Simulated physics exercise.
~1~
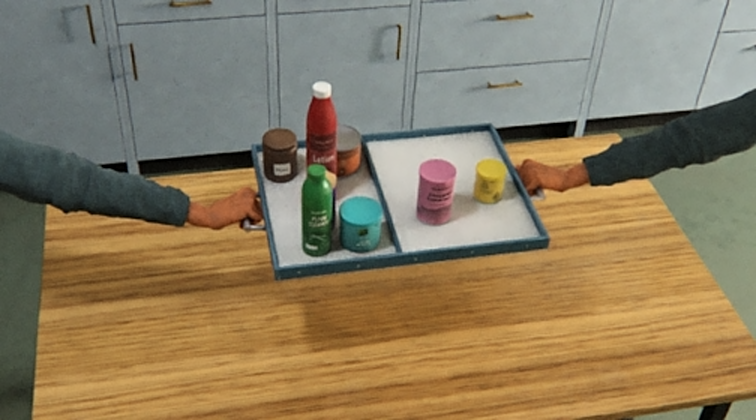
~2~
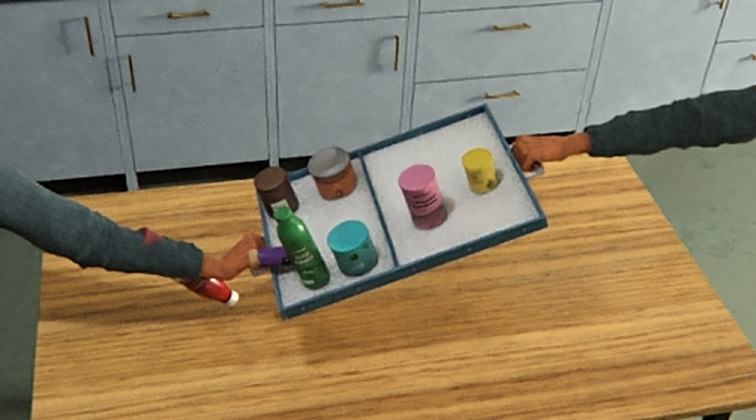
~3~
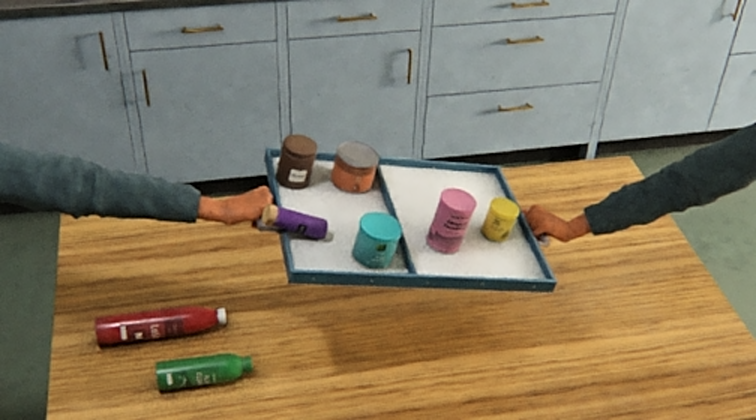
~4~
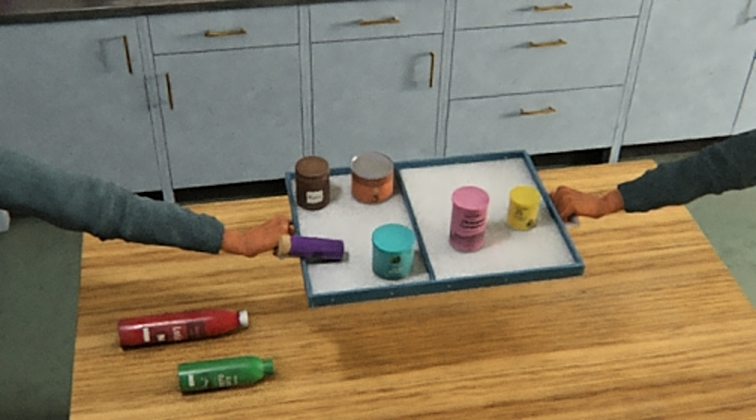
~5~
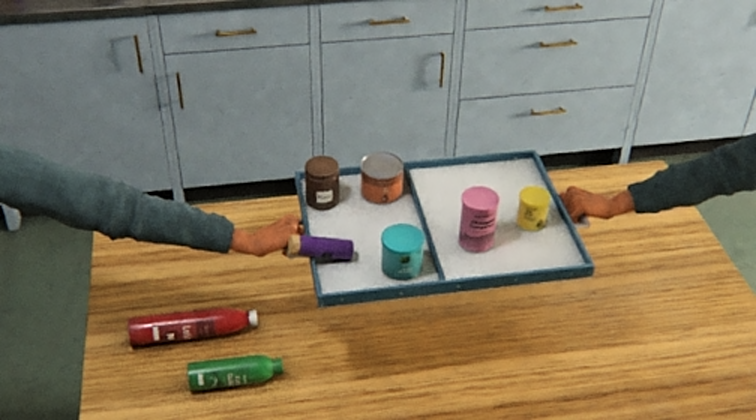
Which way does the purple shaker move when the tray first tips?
It moves to the left, ending up on its side at the left rim of the tray.
